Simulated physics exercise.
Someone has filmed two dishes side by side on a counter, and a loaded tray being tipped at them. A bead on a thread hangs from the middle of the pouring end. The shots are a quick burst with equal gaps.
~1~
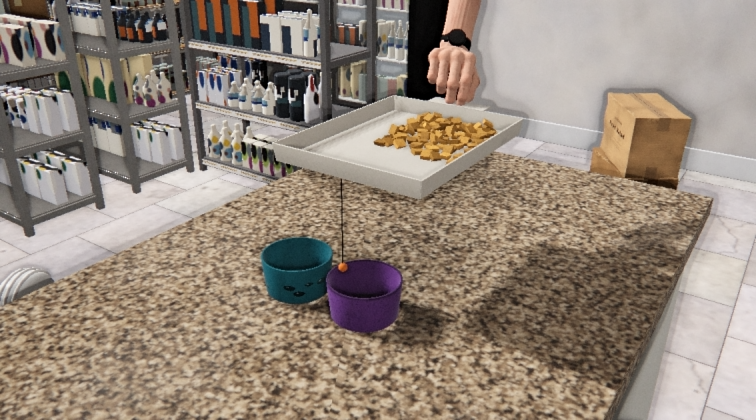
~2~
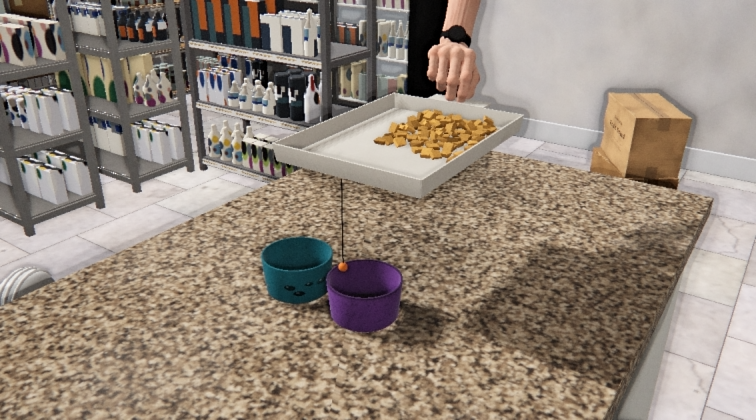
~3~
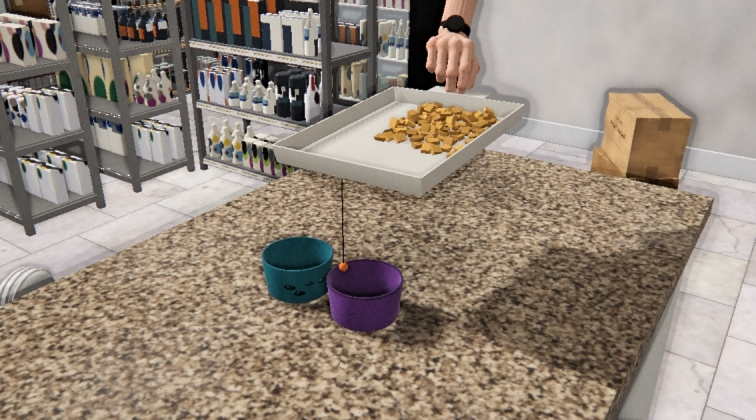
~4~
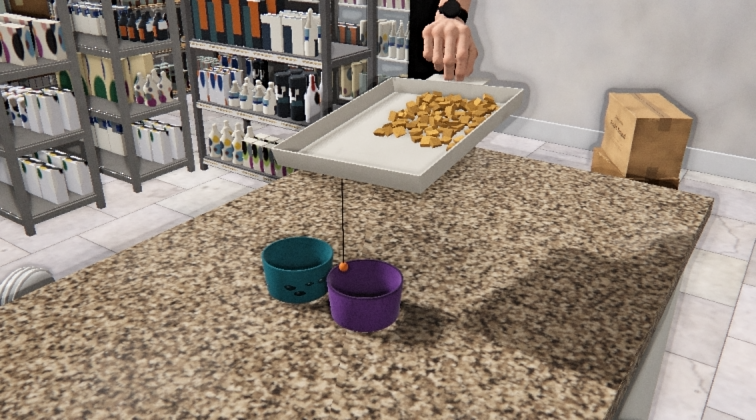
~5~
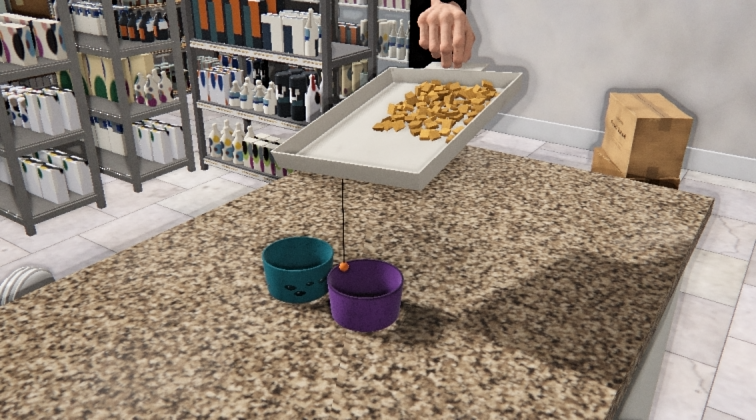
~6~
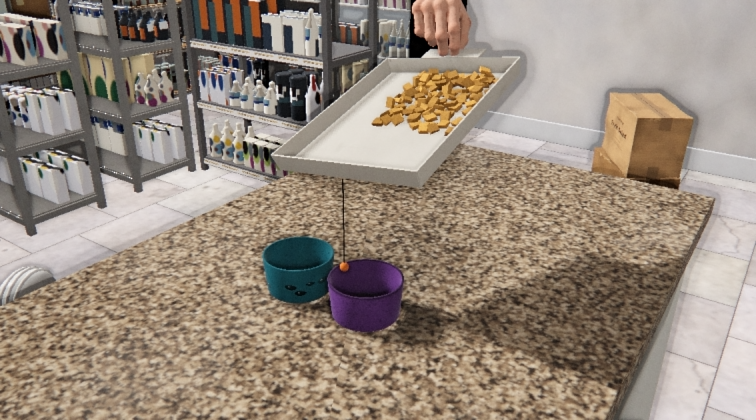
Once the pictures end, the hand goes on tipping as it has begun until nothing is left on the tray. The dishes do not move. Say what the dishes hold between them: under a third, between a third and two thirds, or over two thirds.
In the dishes lies between a third and two thirds of it.
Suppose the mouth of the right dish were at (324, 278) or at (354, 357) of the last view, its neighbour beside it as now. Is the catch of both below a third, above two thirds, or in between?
In turn: In the middle band; under a third.
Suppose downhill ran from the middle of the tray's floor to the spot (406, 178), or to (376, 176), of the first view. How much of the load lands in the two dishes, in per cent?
First some 0, then 0 per cent.
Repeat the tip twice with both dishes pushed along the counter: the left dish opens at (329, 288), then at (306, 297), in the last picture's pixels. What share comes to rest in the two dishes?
Roughly 10 per cent, and 10 per cent.
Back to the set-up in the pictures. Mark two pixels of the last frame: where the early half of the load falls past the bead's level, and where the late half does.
Early half (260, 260), late half (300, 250).
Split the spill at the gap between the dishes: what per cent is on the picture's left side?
Roughly 100 in a hundred.
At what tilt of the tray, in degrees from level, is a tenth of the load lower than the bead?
Roughly 70°.
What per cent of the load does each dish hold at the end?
The left dish has 50 per cent, the right dish has 0.
Just after the last frame, tray tipped steeply; every one on the tray.
A moment on, tray tipped right over; roughly half on the tray; about a tenth in the left dish; roughly a third outside both; just a few in the air.
Further on, tray tipped past a quarter turn; roughly half in the left dish; roughly half outside both.
When it is over, tray tipped past a quarter turn; not one in the right dish; roughly half in the left dish; roughly half outside both.
